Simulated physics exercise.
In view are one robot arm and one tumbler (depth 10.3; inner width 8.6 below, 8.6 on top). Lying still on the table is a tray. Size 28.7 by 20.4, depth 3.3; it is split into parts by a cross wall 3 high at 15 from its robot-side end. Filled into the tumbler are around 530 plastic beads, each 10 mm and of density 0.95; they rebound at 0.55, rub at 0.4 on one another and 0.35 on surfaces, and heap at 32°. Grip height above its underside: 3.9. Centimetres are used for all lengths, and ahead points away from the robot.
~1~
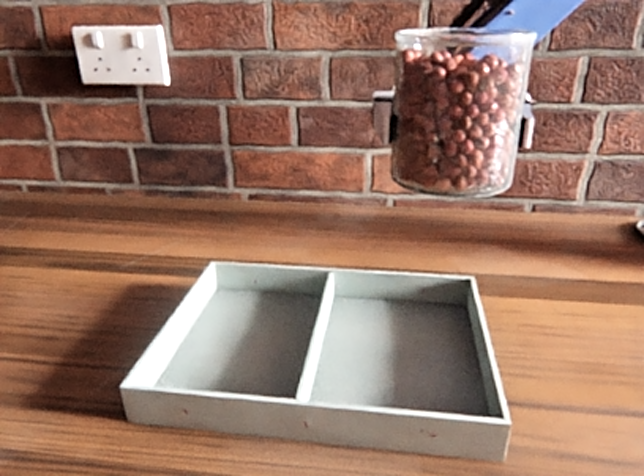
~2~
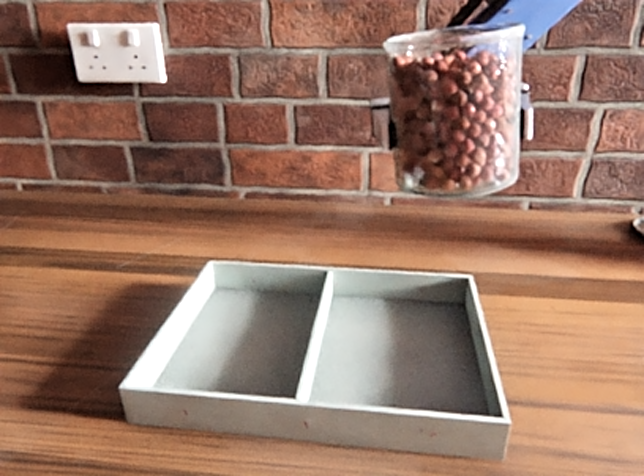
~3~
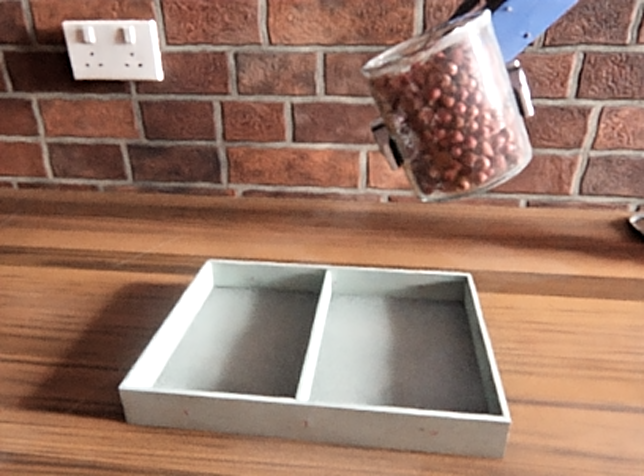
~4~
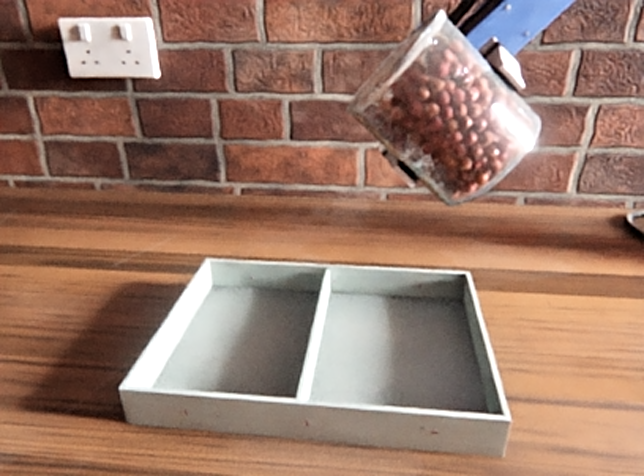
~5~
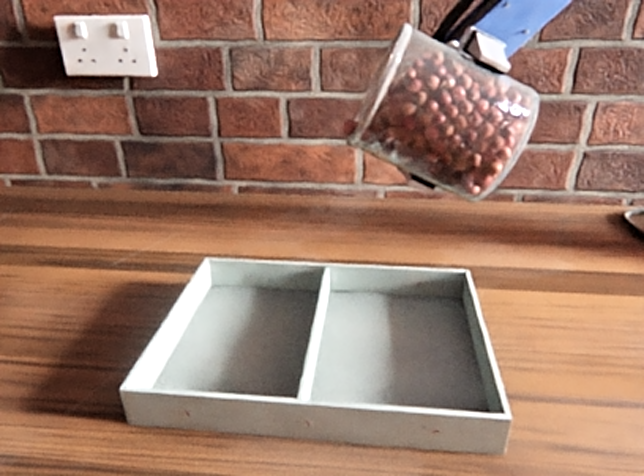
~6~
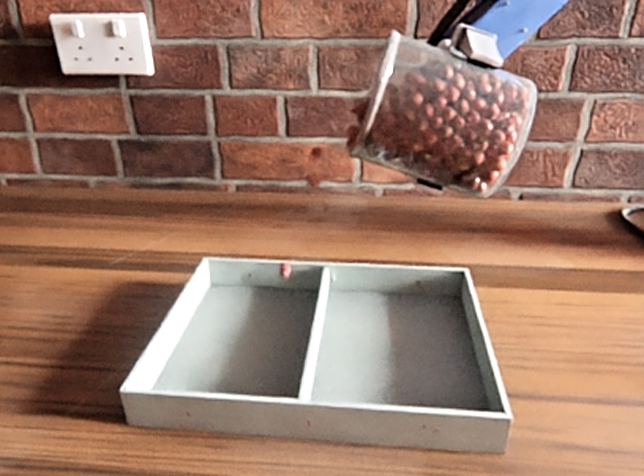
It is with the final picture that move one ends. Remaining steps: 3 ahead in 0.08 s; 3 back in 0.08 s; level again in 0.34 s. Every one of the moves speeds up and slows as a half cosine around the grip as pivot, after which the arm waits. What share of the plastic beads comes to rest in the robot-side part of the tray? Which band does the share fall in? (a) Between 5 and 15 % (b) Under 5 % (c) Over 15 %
Option b: Under 5 %.
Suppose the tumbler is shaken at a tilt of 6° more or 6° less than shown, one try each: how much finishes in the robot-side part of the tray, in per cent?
Some 5 and 0 per cent.
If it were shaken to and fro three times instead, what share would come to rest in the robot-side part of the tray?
Estimate for that case: 5 %.
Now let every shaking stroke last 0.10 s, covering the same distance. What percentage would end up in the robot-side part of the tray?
The share would be near 5 %.
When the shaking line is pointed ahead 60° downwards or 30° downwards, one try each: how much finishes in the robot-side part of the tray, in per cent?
Result: Approx. 0 % and 0 %, one try each.
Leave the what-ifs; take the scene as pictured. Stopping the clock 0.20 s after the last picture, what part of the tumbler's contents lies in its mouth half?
About 55 per cent.
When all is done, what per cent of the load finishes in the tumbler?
My estimate would be some 60 percent.
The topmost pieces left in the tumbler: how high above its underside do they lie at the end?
Roughly 7.0 centimetres.
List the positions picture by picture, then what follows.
In the first picture, tumbler middle at (456, 111), level; upper third of the load around (457, 78), from x 400 to 515, top at y 55; 530 in the tumbler.
In the second picture, tumbler middle at (453, 111), tilted 7° forward; upper third of the load around (456, 79), from x 400 to 510, top at y 50.
In the third picture, tumbler middle at (448, 111), tilted 25° forward; upper third of the load around (449, 82), from x 380 to 520, top at y 50.
In the fourth picture, tumbler middle at (442, 114), tilted 47° forward; upper third of the load around (444, 86), from x 365 to 525, top at y 45.
In the fifth picture, tumbler middle at (439, 118), tilted 65° forward; upper third of the load around (443, 92), from x 350 to 520, top at y 55.
In the sixth picture, tumbler middle at (438, 119), tilted 72° forward; upper third of the load around (450, 96), from x 285 to 520, top at y 70; 527 in the tumbler, 3 in flight or on a rim.
Then, 0.20 s after the last picture, tilted 70° forward, highest piece 25 above the table; 390 in the tumbler, 4 in the far-side part, 136 in flight or on a rim.
Then, 0.40 s after the last picture, tilted 14° forward, highest piece 29 above the table; 328 in the tumbler, 171 in the far-side part, 5 in the robot-side part, 3 on the table or floor, 23 in flight or on a rim.
Then, 0.70 s after the last picture, level, highest piece 25 above the table; 327 in the tumbler, 177 in the far-side part, 14 in the robot-side part, 11 on the table or floor, 1 in flight or on a rim.
Then, 1.75 s after the last picture, level, highest piece 25 above the table; 327 in the tumbler, 177 in the far-side part, 15 in the robot-side part, 11 on the table or floor.
Final count, 327 in the tumbler, 177 in the far-side part, 15 in the robot-side part, 11 on the table or floor. That is 3 % in the robot-side part of the tray.
